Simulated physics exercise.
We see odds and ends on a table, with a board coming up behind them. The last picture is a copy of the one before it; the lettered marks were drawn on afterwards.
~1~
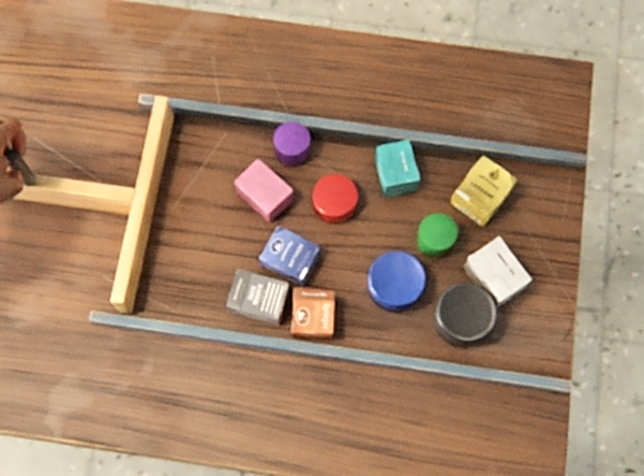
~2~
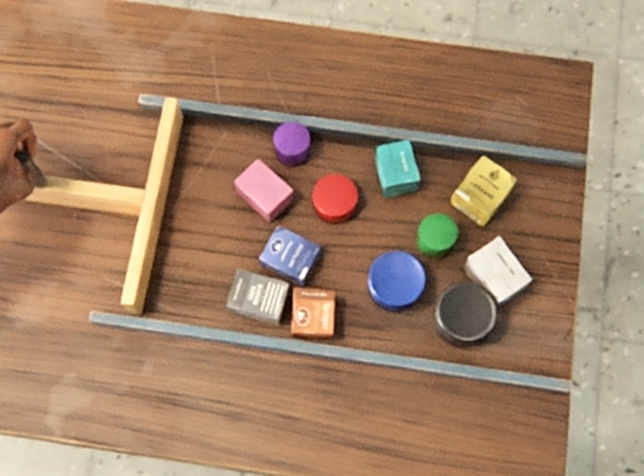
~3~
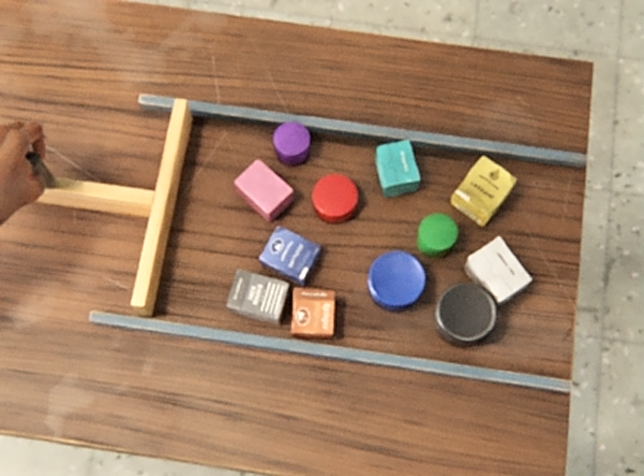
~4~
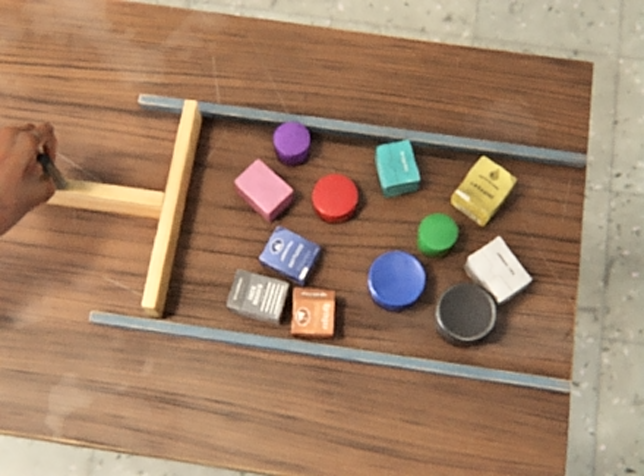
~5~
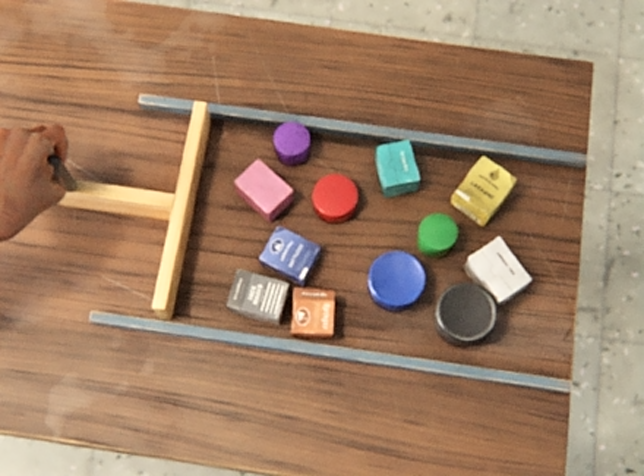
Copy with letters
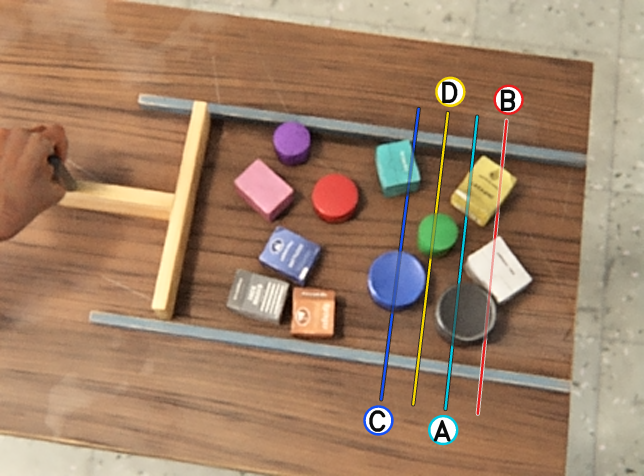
A wooden T-shaped pusher, its handle gripped by a hand at the left edge, slides slowly rightward between two grey rails on a brown wood-grain table seen from above. Purple, red, green, blue and black round pots lie scattered among pink, teal, yellow, white, blue, grey and orange boxes to its right. The board closes some of the gap, touching nothing, while the objects and camera stay still.
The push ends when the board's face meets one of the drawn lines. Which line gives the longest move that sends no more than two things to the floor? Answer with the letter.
It can go as far as A.
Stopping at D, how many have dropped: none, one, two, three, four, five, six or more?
The count is none.
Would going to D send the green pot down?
By then, no.
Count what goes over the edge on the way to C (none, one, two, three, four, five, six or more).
The count is none.
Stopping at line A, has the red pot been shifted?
By then, yes.
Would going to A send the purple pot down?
No.
On the marked copy, A at (462, 256); B at (493, 260); C at (401, 247); D at (431, 252).
With A. Early on, board (282, 216); purple pot (321, 149); orange box (351, 320).
Further on, board (385, 230); white packet (519, 276); black tub (507, 328).
At the end, board (462, 241); white packet over the edge; black tub over the edge; two fallen.
As for the rest, B drops four; C is within the limit but short; D is within the limit but short.
